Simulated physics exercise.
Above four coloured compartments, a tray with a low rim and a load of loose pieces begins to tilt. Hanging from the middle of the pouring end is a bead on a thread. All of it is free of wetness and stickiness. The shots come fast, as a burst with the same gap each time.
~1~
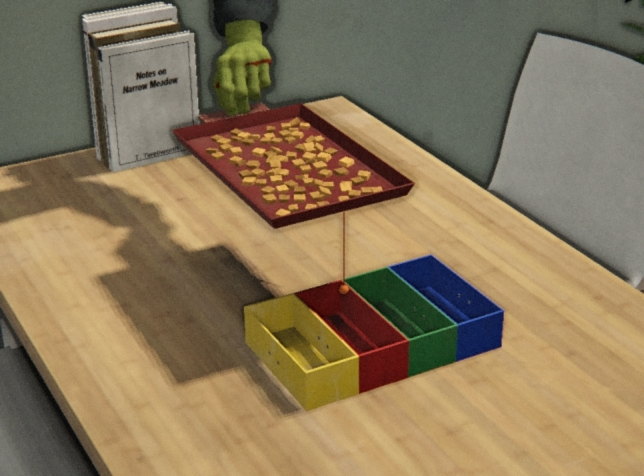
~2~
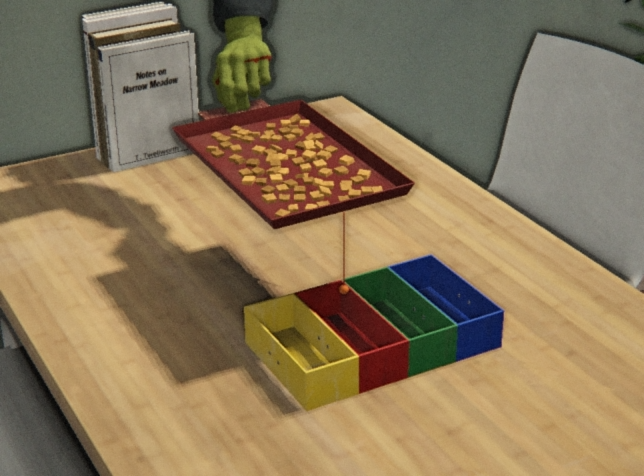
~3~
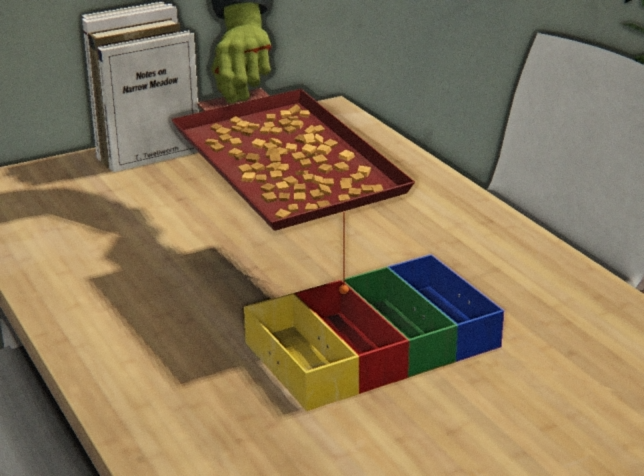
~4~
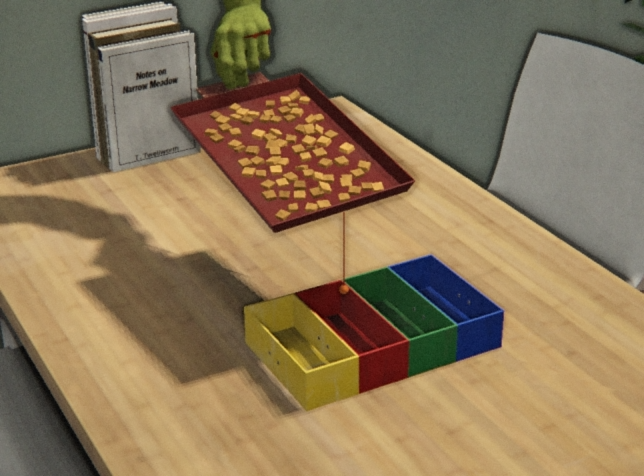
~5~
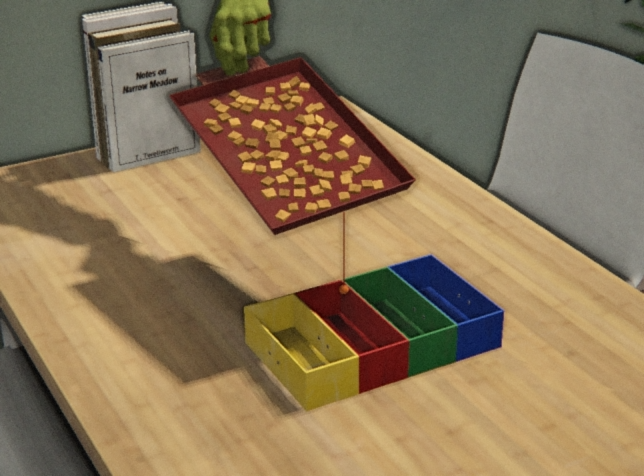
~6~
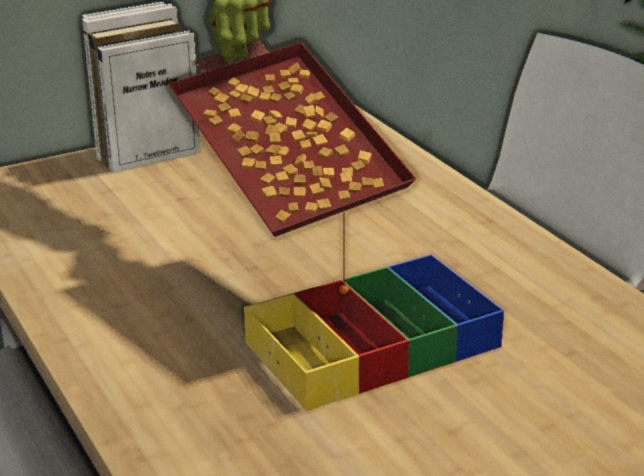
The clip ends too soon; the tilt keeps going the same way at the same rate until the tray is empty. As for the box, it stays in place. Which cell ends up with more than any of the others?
The yellow cell.
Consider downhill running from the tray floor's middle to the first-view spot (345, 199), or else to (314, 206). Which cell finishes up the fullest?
Try 1 - green. Try 2 - the yellow one.
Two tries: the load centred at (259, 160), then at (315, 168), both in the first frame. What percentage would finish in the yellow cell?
Roughly 70 per cent, then roughly 70 per cent.
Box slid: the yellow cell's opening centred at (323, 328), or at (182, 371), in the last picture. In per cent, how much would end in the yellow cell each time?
Roughly 40% first, roughly 0% second.
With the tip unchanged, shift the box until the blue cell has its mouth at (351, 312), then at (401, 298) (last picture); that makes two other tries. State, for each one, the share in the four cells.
The first comes to 100 percent and the second to 100 percent.
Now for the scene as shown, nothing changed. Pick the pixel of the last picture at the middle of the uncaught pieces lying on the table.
Near (232, 389).
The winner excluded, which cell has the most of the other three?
That's that red cell.
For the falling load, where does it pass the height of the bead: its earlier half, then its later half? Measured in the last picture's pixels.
(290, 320), then (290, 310).
Just after the last frame, tray tipped steeply; almost all on the tray; just a few falling or outside the box.
A moment on, tray tipped past a quarter turn; just a few on the tray; roughly half in the yellow cell; about a tenth in the red cell; roughly a quarter falling or outside the box.
Further on, tray tipped past a quarter turn; roughly two thirds in the yellow cell; about a tenth in the red cell; roughly a quarter falling or outside the box.
When it is over, tray tipped past a quarter turn; roughly two thirds in the yellow cell; about a tenth in the red cell; not one in the green cell; not one in the blue cell; roughly a quarter outside the box.
